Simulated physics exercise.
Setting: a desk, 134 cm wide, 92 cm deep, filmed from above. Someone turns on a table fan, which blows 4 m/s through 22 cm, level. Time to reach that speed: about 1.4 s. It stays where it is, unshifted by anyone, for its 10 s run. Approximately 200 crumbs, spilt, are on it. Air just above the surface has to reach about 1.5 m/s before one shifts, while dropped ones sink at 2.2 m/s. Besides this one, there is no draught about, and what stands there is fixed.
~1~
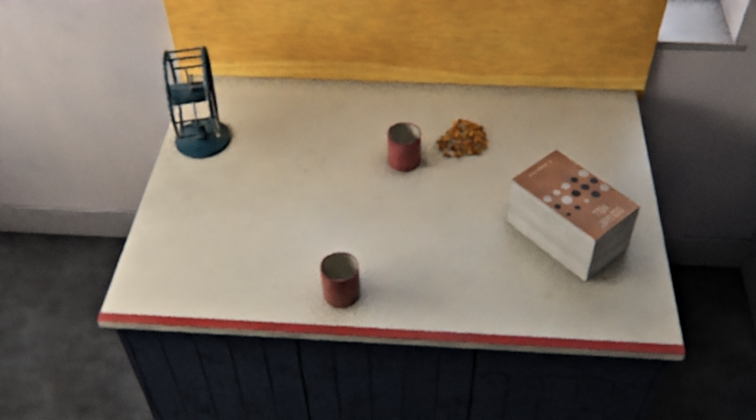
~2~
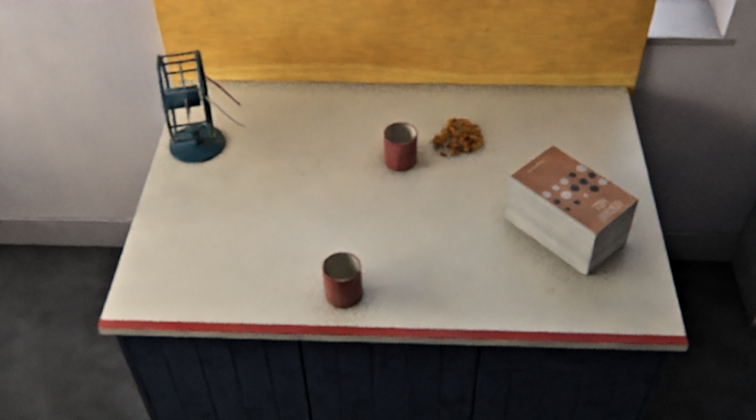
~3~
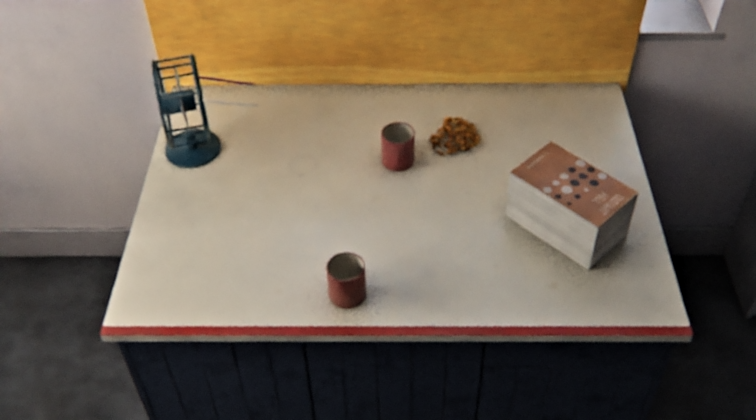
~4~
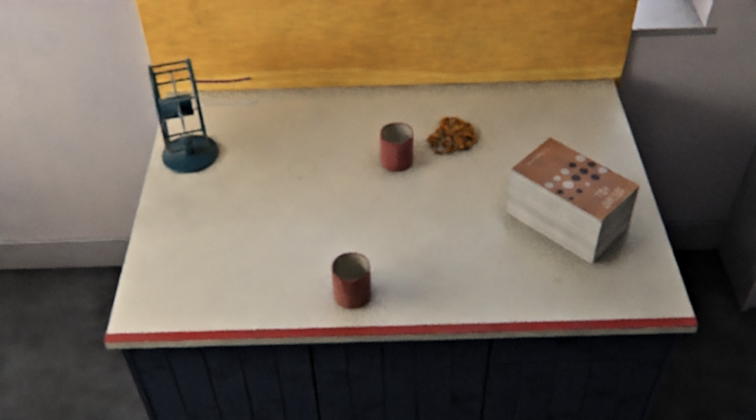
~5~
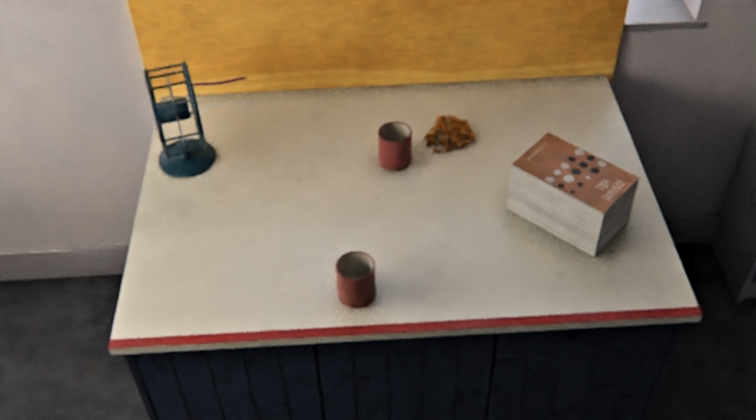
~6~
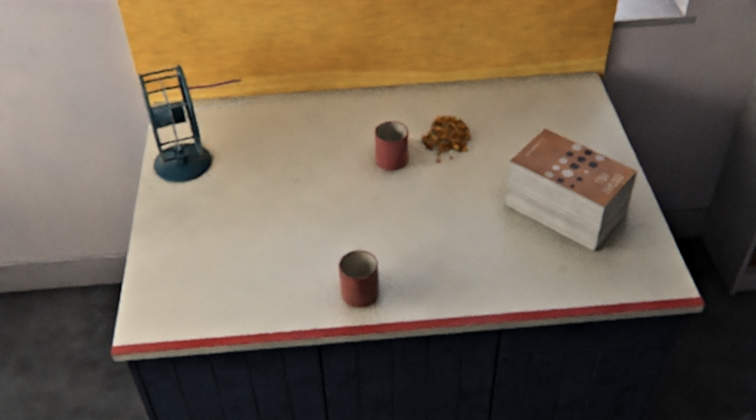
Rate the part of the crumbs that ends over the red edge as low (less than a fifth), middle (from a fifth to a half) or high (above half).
Low.
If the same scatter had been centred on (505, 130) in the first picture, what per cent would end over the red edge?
Share at the end: Near 0 %.
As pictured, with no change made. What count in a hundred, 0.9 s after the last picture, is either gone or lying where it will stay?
I would put it at around 60 %.
Then, 0.9 s after the last picture the count stands so, 0 % are over the red edge; the middle of those still in play is near (534, 167).
Then, 2.1 s after the last picture the count stands so, 0 % are over the red edge; the middle of those still in play is near (534, 167).
Then, 4.4 s after the last picture the count stands so, 0 % are over the red edge; the middle of those still in play is near (534, 167).
Then, 8.9 s after the last picture, at the end, 0 % are over the red edge; the middle of those still in play is near (534, 167).
